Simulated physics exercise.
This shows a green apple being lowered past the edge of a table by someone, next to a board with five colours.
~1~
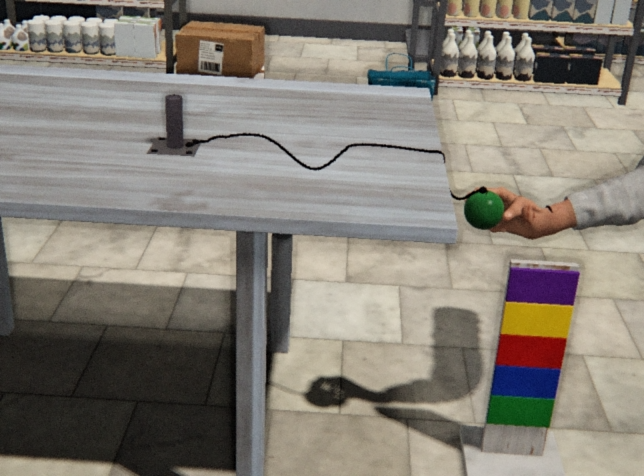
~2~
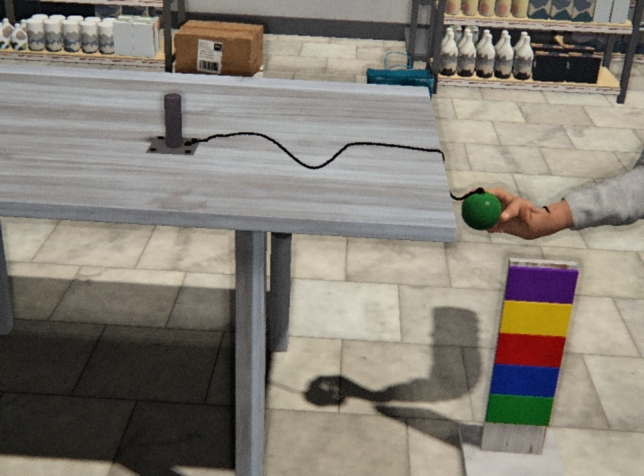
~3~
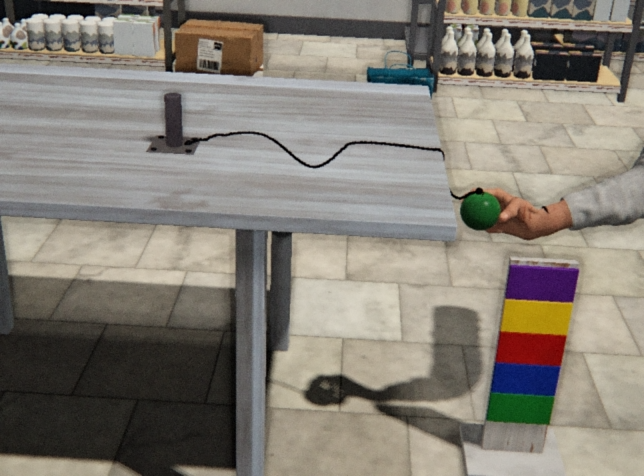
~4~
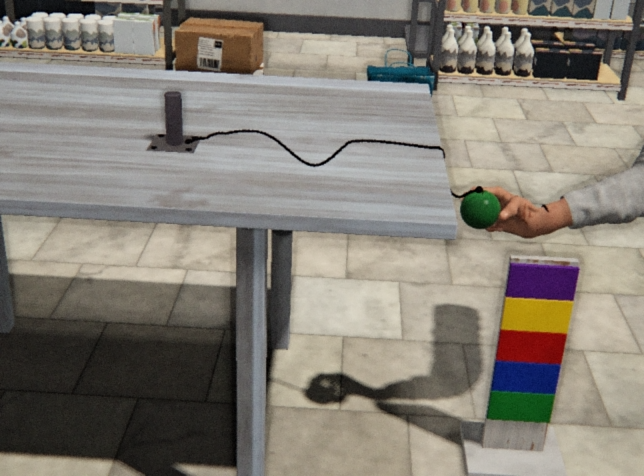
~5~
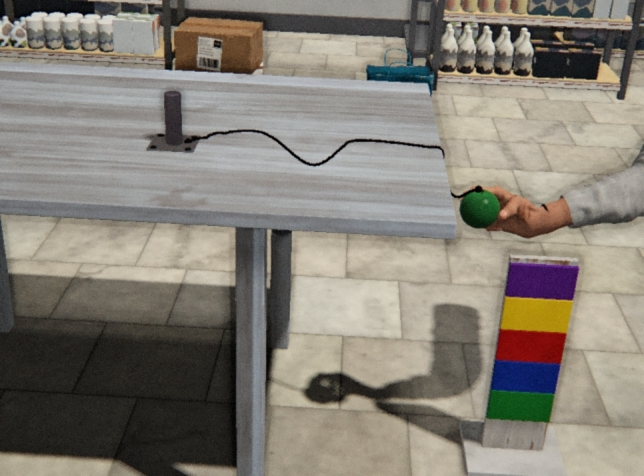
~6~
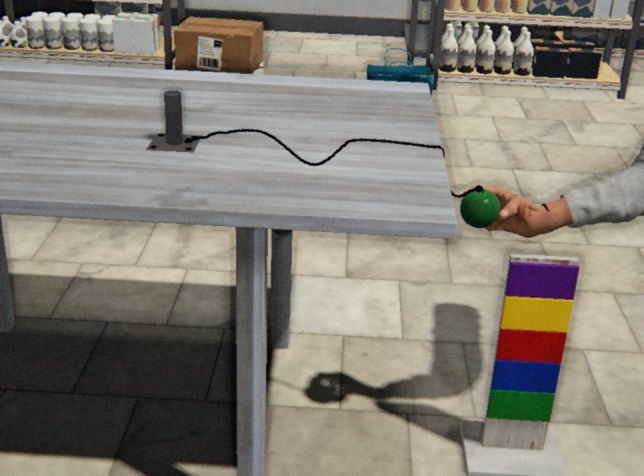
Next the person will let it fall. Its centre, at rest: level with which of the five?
Red.
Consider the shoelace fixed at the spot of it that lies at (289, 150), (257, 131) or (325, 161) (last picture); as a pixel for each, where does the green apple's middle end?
Try one gives (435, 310), try two (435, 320), and try three (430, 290).
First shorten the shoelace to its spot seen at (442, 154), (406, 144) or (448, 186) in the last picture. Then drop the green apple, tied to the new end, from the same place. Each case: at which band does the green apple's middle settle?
Taking the cuts in order: Purple, then no band, then yellow.
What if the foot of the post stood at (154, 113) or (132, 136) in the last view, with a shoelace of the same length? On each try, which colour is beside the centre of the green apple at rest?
Try one - yellow; try two - yellow.
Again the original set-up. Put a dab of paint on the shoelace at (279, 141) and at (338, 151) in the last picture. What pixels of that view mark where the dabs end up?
One ends up around (310, 146), the other around (426, 148).
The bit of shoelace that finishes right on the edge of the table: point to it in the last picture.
You'd find it at roughly (345, 145).
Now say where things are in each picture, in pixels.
The first picture shows green apple (484, 210); purple (543, 288); yellow (537, 321); red (531, 353); blue (526, 383); green (521, 413).
The second picture shows green apple (481, 210); shoelace through (219, 136) (278, 145) (320, 167) (356, 144) (438, 153).
The third picture shows green apple (480, 211).
The fourth picture shows green apple (480, 210); shoelace through (219, 133) (279, 142) (320, 165) (356, 141) (438, 150).
The fifth picture shows green apple (480, 209).
The sixth picture shows green apple (480, 209); shoelace through (219, 133) (279, 141) (320, 164) (356, 140) (438, 149).
Soon after, apple near (454, 334); level with red.
After that, apple near (391, 328); level with red.
And then, apple near (434, 332); level with red.
In the end, apple near (427, 331); level with red. Its centre hangs level with the red band.
